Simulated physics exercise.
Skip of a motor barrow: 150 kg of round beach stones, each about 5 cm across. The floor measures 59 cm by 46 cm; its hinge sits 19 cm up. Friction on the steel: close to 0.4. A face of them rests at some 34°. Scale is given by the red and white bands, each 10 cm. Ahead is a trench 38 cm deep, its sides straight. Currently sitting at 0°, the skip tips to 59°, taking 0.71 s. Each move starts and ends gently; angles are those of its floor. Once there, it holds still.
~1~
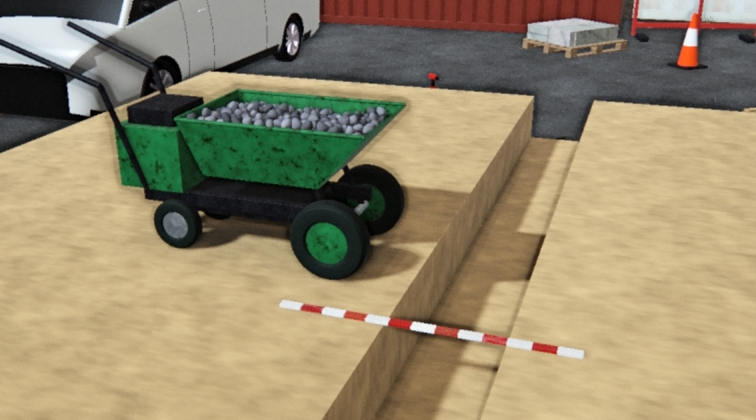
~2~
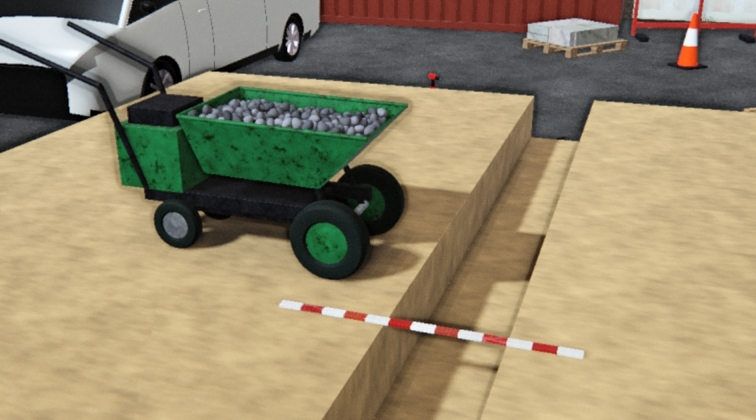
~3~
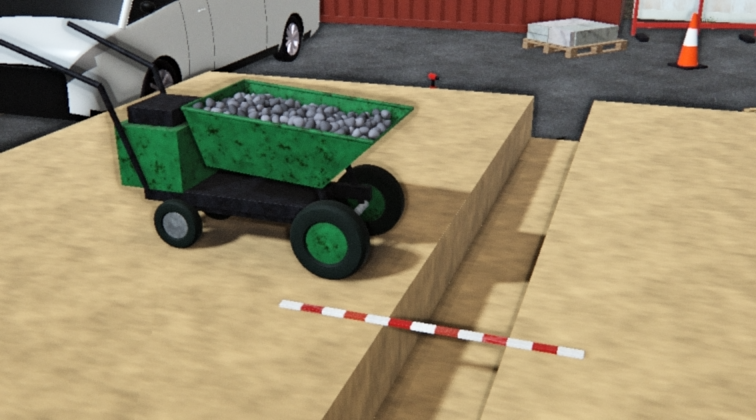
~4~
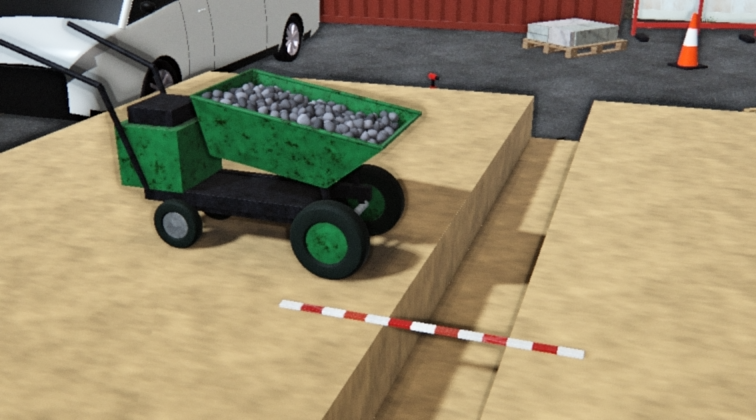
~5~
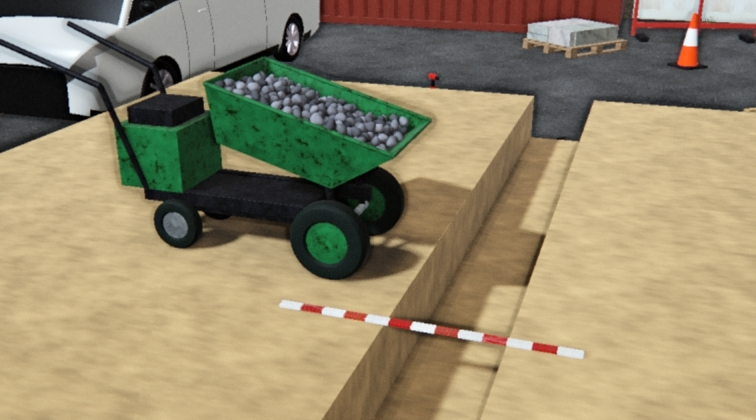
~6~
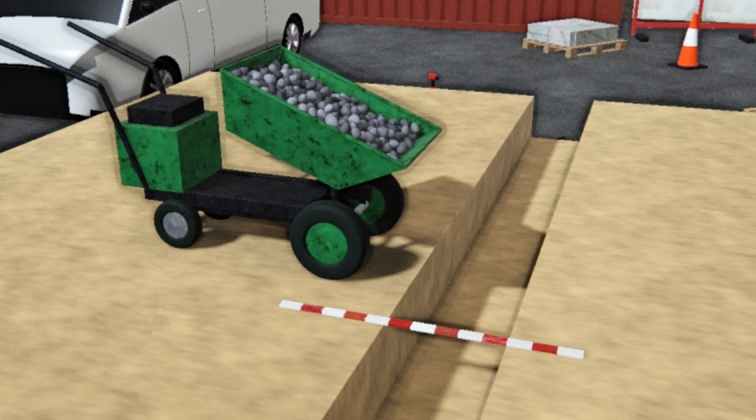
The green skip of a small motor barrow, loaded with grey stones, slowly tilted forward, its back end rising toward the right while the wheels stayed still near a straight-sided trench.
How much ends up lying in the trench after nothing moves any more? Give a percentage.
A share of about 70 per cent.
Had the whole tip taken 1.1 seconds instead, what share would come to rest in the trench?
Something close to 80 per cent.
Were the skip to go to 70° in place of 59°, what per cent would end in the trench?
Near 70 per cent then.
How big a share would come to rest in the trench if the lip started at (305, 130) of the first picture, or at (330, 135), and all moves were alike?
Result: Close to 100 then close to 95 per cent.
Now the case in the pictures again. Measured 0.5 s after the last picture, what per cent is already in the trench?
About 15%.
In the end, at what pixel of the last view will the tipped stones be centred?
I'd put it close to (506, 329).
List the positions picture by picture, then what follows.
In the first picture, the skip is at 0°, its lip at (365, 138); the top of the load is at (268, 110).
In the second picture, lip at (367, 139), floor tilted 1°, highest stones at (257, 107).
In the third picture, lip at (374, 143), floor tilted 4°, highest stones at (262, 101).
In the fourth picture, lip at (383, 148), floor tilted 9°, highest stones at (258, 93).
In the fifth picture, the skip is at 16°, its lip at (394, 157); the top of the load is at (266, 82).
In the sixth picture, lip at (406, 167), floor tilted 23°, highest stones at (275, 71).
Then, 0.2 s after the last picture the floor is at 50°, 100 % in the skip; the foremost stones are at (435, 188).
Then, 0.5 s after the last picture the floor is at 59°, 83 % in the skip, 17 % in the trench; the foremost stones are at (513, 284).
Then, 0.9 s after the last picture the floor is at 59°, 32 % in the skip, 39 % in the trench, 29 % past the trench; the foremost stones are at (666, 287).
Then, 2.8 s after the last picture the floor is at 59°, 0 % in the skip, 70 % in the trench, 30 % past the trench; the foremost stones are past the picture's edge.
